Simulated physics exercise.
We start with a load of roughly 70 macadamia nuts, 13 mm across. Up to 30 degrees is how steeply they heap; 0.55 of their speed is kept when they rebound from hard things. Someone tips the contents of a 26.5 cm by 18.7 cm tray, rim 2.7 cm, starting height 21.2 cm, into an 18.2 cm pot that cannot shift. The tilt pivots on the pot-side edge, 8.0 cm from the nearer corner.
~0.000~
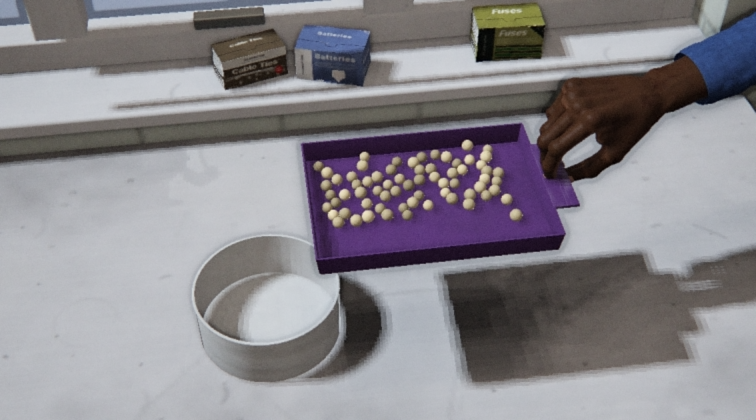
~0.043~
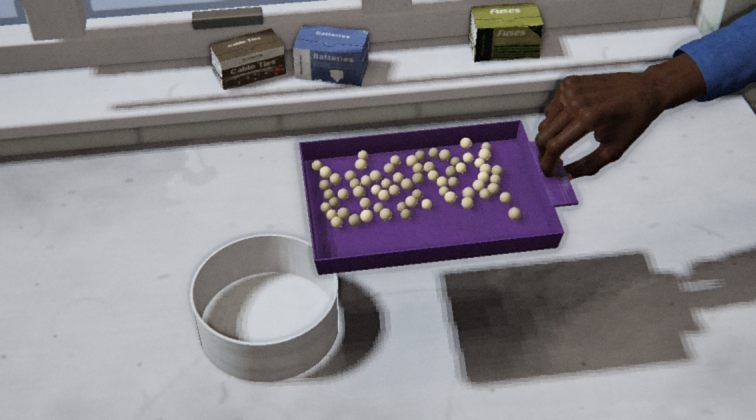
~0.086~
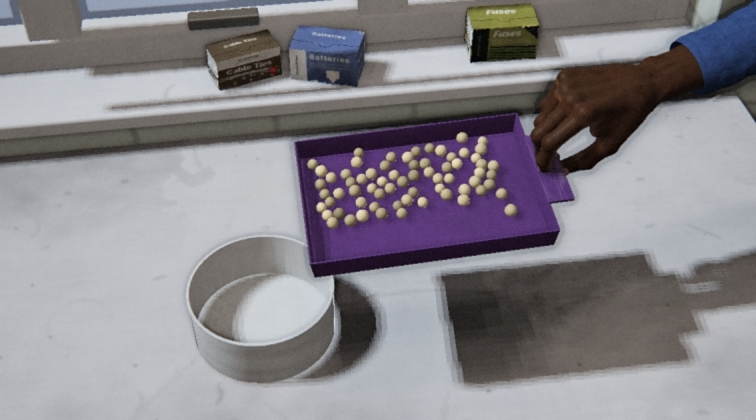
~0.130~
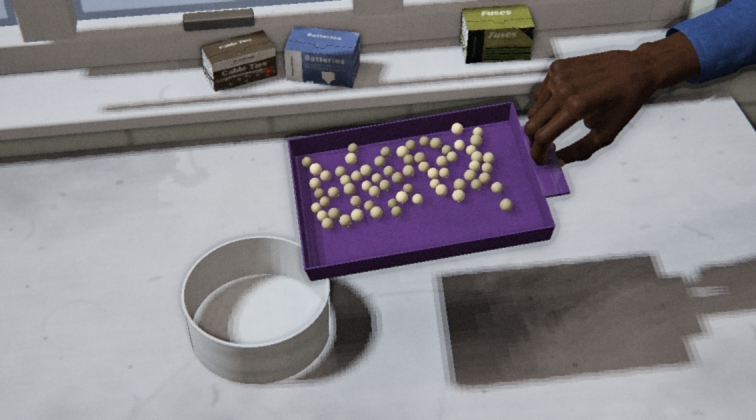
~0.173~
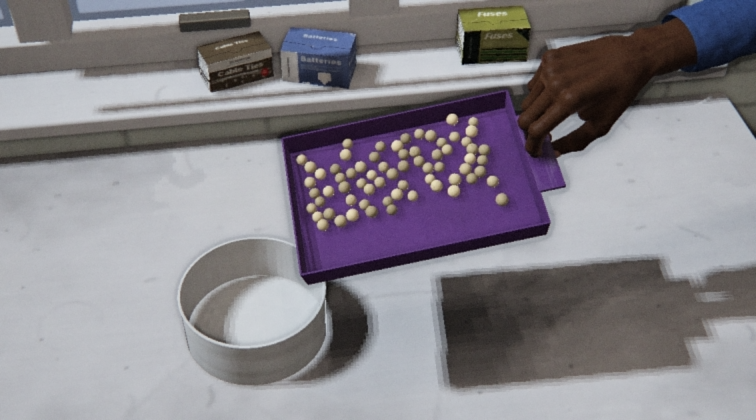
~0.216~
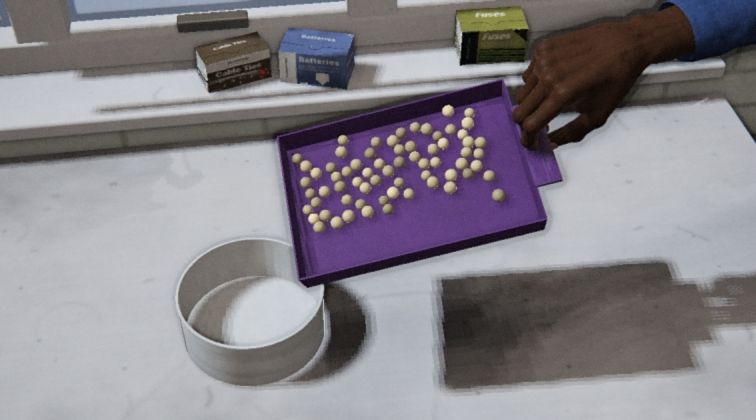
On a pale countertop, a hand tilts a purple tray of small round nuts leftward.
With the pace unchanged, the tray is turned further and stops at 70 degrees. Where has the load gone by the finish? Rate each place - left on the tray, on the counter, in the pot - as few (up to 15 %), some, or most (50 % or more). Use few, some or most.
Tray: Most; counter: Some; pot: Few.
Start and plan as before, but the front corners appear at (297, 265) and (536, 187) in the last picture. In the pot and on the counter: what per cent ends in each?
Pot 10, counter 10.
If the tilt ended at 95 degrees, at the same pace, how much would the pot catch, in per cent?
5 %.
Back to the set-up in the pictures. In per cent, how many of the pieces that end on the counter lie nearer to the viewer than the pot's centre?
Estimate: Close to 100 per cent of the pieces.
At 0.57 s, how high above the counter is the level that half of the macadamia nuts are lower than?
Some 22 cm.
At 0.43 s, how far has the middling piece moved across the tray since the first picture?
Displacement on the tray: Roughly 6 cm.
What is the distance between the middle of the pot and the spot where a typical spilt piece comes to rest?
That comes to near 18 cm.
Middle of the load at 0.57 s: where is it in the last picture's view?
Load centre est.: (339, 245) px.
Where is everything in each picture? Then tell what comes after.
In the first frame, tray tilt 0 degrees, front corners at (319, 257) and (562, 232); middle of the pieces at (409, 185); pot at (266, 286).
In the second frame, tray tilt 1 degrees, front corners at (318, 258) and (560, 231); middle of the pieces at (407, 184).
In the third frame, tray tilt 4 degrees, front corners at (313, 261) and (556, 228), lowest corner left front; middle of the pieces at (403, 182).
In the fourth frame, tray tilt 9 degrees, front corners at (308, 266) and (551, 224), lowest corner left front; middle of the pieces at (398, 178).
In the fifth frame, tray tilt 14 degrees, front corners at (303, 272) and (546, 220), lowest corner left front; middle of the pieces at (393, 174).
In the sixth frame, tray tilt 19 degrees, front corners at (301, 276) and (543, 217), lowest corner left front; middle of the pieces at (389, 171); pot at (250, 290). Its pace works out near 120 degrees a second.
After 0.43 s, tilt 45 degrees; the tray holds 100 %, the pot 0 %.
Then, at 0.57 s, tilt 62 degrees; the tray holds 100 %, the pot 0 %.
After 0.84 s, tilt 70 degrees; the tray holds 85 %, the pot 0 %.
In the end, at 1.8 s, tray 80 %, counter 20 %, pot 0 %.
